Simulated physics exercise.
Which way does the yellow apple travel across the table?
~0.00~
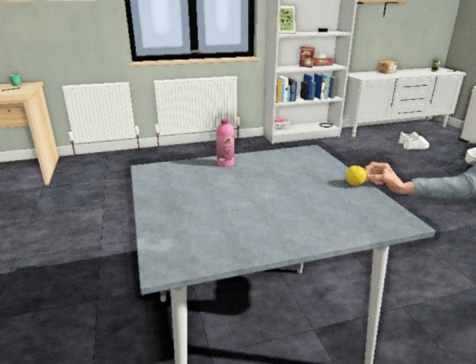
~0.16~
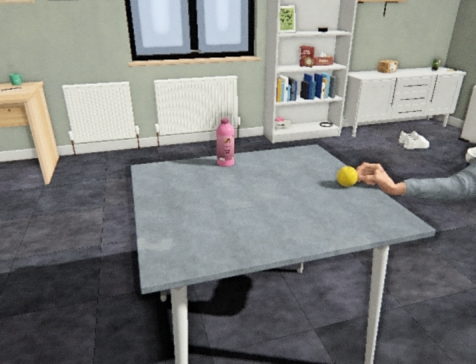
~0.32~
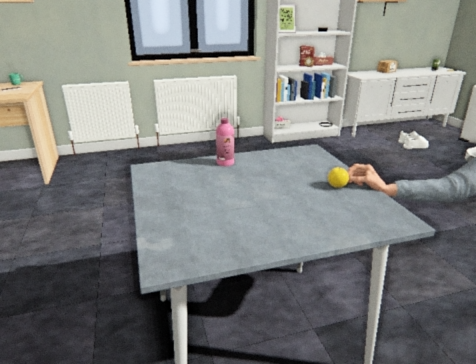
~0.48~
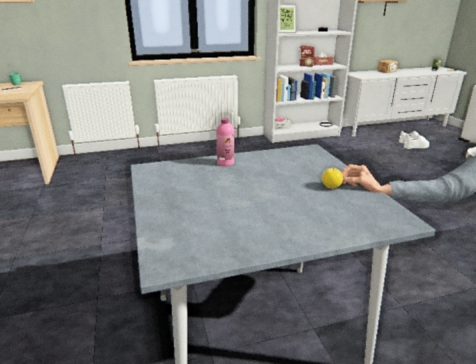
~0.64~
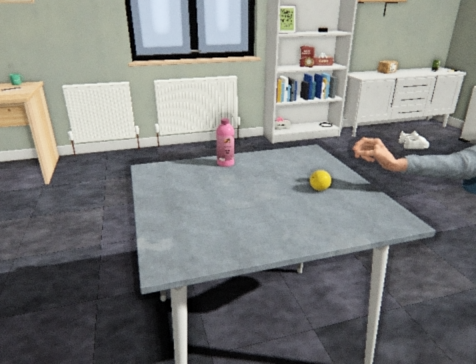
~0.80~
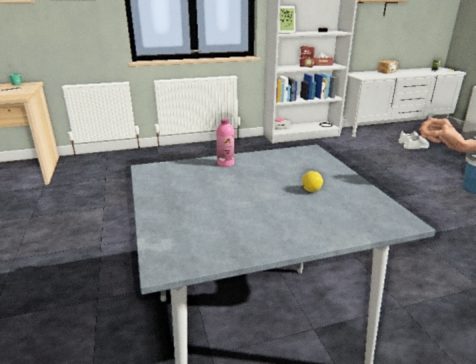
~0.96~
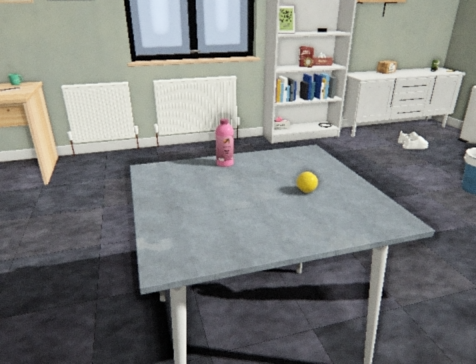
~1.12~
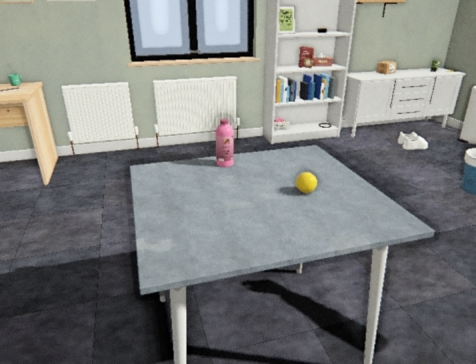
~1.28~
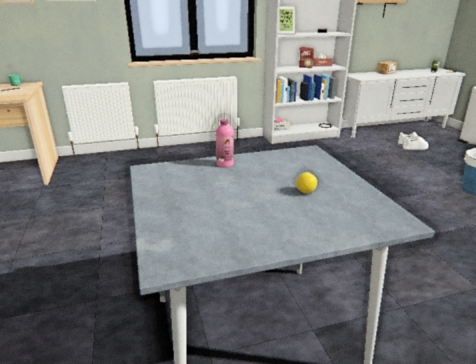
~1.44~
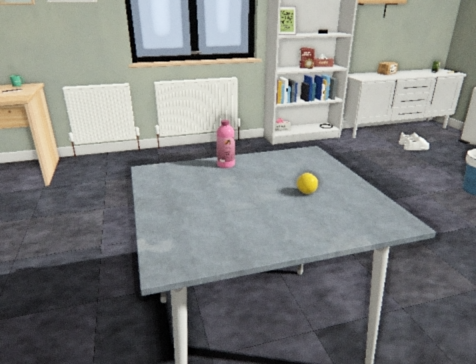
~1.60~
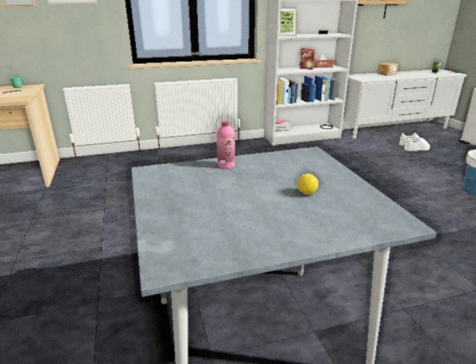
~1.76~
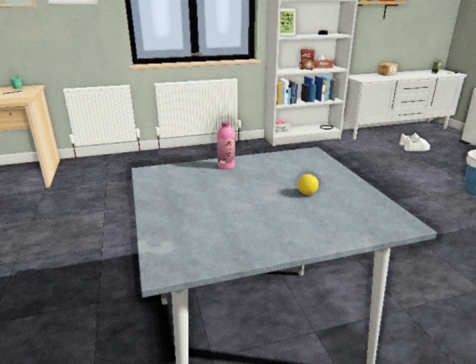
The yellow apple moves to the left, first guided by the hand and then rolling a little farther that way after it is let go.
The clip opens on a grey table in a room with radiators and a bookshelf, where a pink bottle stands near the back edge and a hand holds a small yellow apple near the right side. The hand moves the apple left over the tabletop. It then lets go and draws back to the right, while the apple rolls a little farther left on its own. The hand leaves the view as the apple slows and stops. At the end, the apple rests on the table, and the pink bottle still stands in its original place.
